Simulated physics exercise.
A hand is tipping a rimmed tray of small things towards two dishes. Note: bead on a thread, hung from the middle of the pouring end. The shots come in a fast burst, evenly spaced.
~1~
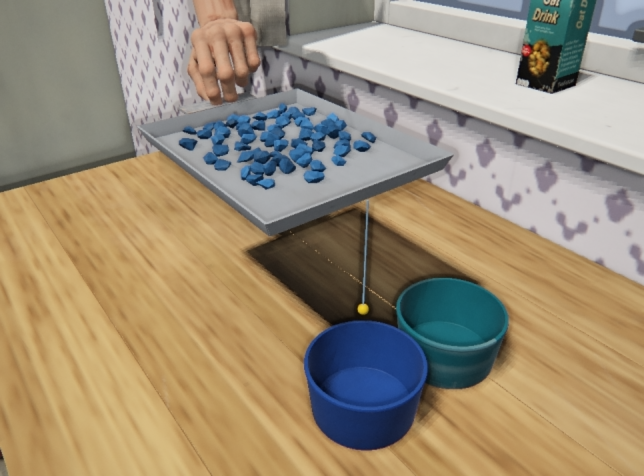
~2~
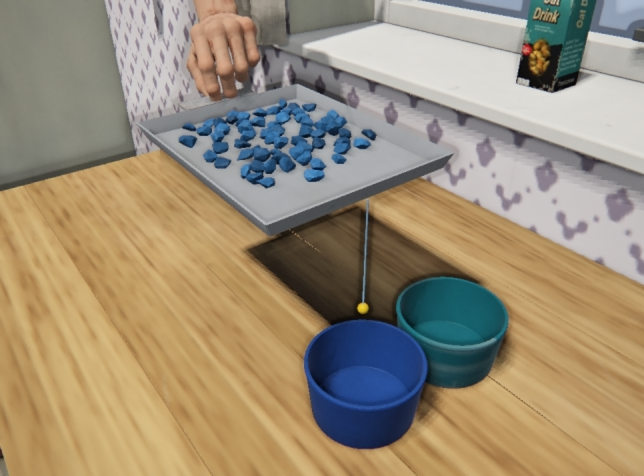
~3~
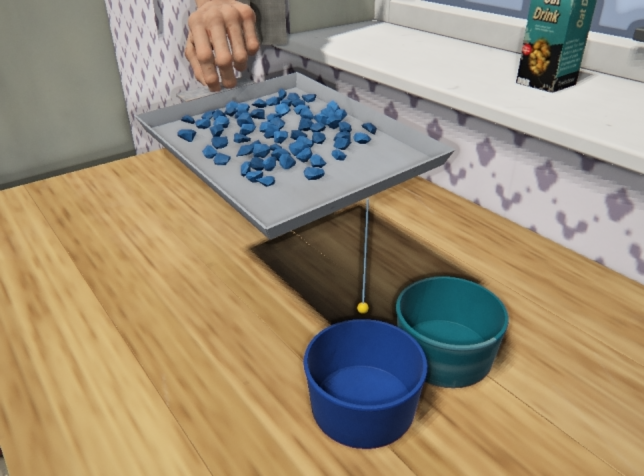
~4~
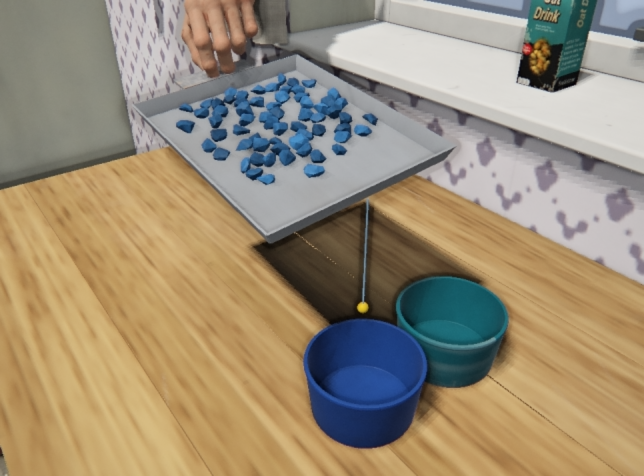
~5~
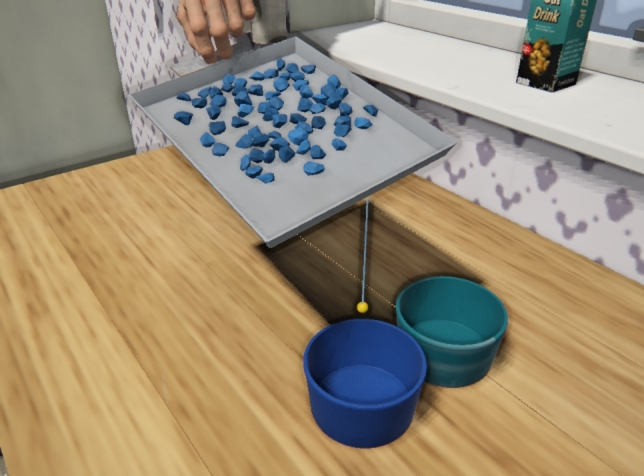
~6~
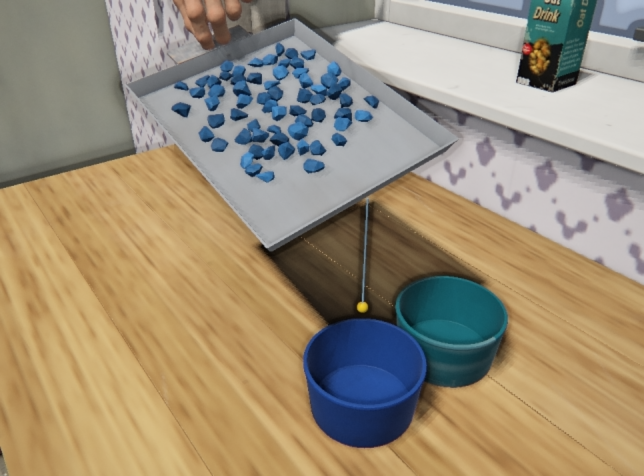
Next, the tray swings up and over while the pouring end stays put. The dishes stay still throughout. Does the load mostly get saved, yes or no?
No, less than half is saved.
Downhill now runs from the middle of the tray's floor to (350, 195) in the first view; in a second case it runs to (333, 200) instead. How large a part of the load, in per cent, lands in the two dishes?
Lab note: Try one about 70 %, try two about 70 %.
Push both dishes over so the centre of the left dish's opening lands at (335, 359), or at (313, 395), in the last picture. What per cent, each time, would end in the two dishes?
Trial 1 around 50 percent, trial 2 around 60 percent.
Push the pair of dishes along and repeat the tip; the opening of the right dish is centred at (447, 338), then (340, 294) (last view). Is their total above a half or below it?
Short of half, then Short of half.
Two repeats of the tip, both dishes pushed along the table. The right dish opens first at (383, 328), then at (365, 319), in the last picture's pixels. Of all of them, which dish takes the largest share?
The first try: The left-side dish. The second: The left-side dish.
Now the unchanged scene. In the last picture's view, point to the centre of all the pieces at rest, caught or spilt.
About (291, 446).
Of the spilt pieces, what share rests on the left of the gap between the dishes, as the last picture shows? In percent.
100 per cent or thereabouts.
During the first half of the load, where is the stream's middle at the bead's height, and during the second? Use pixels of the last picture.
Early-half point (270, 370); late-half point (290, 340).
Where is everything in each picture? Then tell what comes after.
The first picture shows corners of the pouring end (269, 218) and (444, 153), level; middle of the load (272, 141), aquarium stones; left dish (405, 417); right dish (491, 358); bead on its thread (363, 309).
The second picture shows corners of the pouring end (269, 218) and (444, 152), level; middle of the load (272, 138).
The third picture shows corners of the pouring end (269, 222) and (445, 149), tipped barely, lowest at the left corner; middle of the load (271, 132).
The fourth picture shows corners of the pouring end (269, 227) and (446, 145), tipped a little, lowest at the left corner; middle of the load (271, 123).
The fifth picture shows corners of the pouring end (269, 233) and (447, 141), tipped a little, lowest at the left corner; middle of the load (270, 115).
The sixth picture shows corners of the pouring end (269, 238) and (448, 138), tipped clearly, lowest at the left corner; middle of the load (269, 106); left dish (404, 415); right dish (490, 357).
Just after the last frame, tray tipped steeply; the larger part on the tray; roughly a quarter in the air.
A moment on, tray tipped right over; roughly a quarter in the left dish; roughly two thirds outside both; about a tenth in the air.
Further on, tray tipped past a quarter turn; roughly a quarter in the left dish; the larger part outside both.
When it is over, tray tipped past a quarter turn; roughly a quarter in the left dish; not one in the right dish; the larger part outside both.
